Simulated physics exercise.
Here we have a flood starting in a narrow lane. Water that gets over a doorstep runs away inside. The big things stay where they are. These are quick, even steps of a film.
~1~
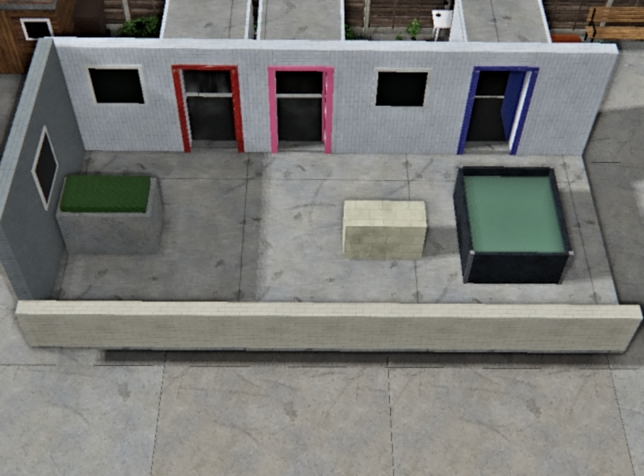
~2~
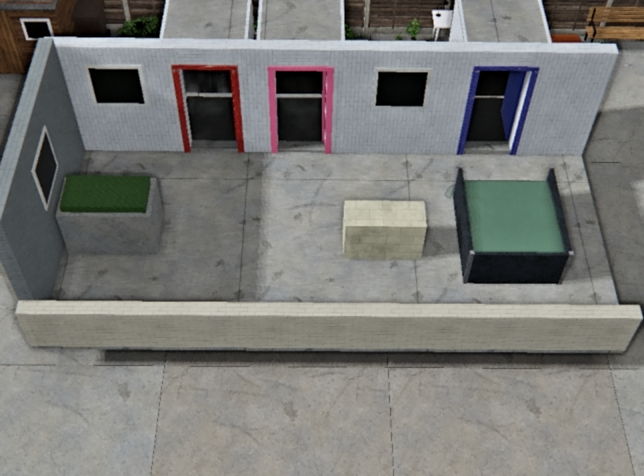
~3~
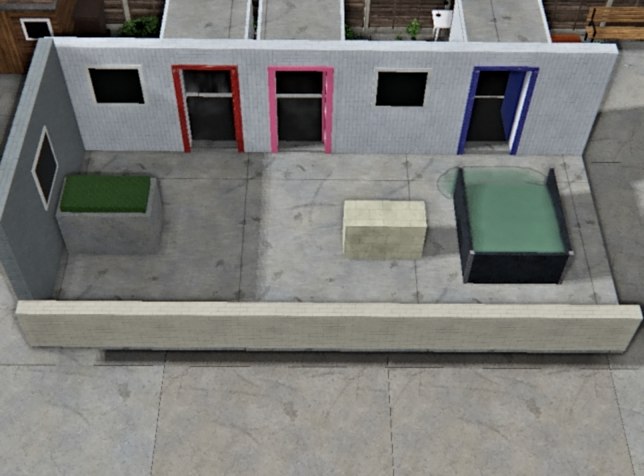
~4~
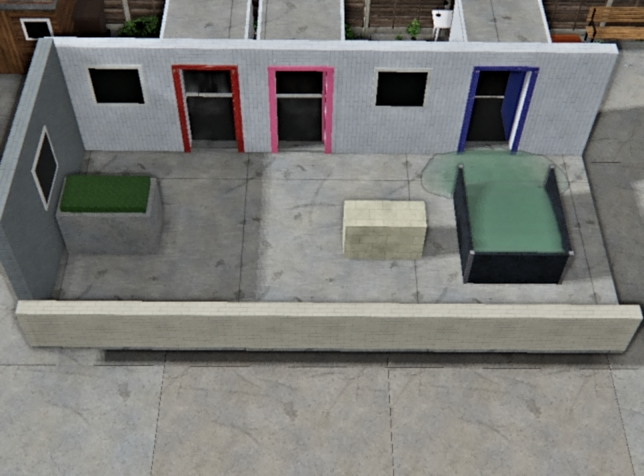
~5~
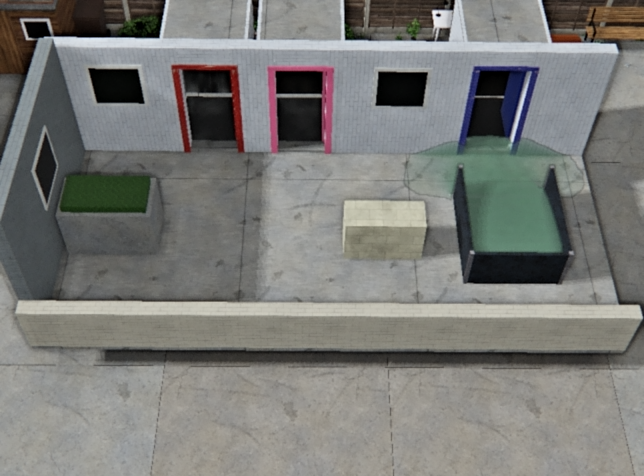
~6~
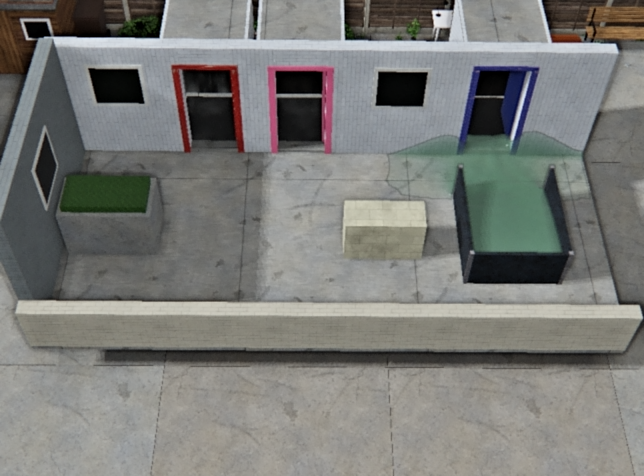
A dark-sided tank of green water losing its far side, with water pouring out and spreading across the grey paved floor.
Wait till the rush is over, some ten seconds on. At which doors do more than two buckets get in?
The red door admits no more than that; the blue door lets in a lot; the pink door admits no more than that.
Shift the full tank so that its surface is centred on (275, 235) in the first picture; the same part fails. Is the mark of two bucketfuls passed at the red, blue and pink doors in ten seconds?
Then: Red door lets more in, blue door lets less in, pink door floods.
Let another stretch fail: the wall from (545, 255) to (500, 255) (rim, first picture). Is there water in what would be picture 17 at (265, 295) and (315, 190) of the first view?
One after the other: Flooded, not flooded.
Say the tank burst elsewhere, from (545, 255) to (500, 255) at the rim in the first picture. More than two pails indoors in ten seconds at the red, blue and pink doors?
My reading: Red keeps below it, blue lets less in, pink keeps below it.
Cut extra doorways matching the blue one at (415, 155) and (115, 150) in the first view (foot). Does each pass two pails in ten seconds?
In turn: Takes more, takes less.
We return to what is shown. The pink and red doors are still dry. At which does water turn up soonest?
That is the pink door.
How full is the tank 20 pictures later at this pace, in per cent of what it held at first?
I make it 14 per cent.
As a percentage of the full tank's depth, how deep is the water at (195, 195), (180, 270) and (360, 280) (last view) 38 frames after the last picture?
In that order: 2, 6 and 0 per cent.
A moment on, water covers 15 % of the floor; the red door not reached, the blue door far over two buckets in, the pink door wet at the sill, nothing in.
Next, water covers 25 % of the floor; the red door wet at the sill, nothing in, the blue door far over two buckets in, the pink door wet at the sill, nothing in.
Then, water covers 50 % of the floor; the red door wet at the sill, nothing in, the blue door far over two buckets in, the pink door wet at the sill, nothing in.
Later, water covers 60 % of the floor; the red door wet at the sill, nothing in, the blue door far over two buckets in, the pink door wet at the sill, nothing in.
In the end, water covers 70 % of the floor; the red door wet at the sill, nothing in, the blue door far over two buckets in, the pink door wet at the sill, nothing in.
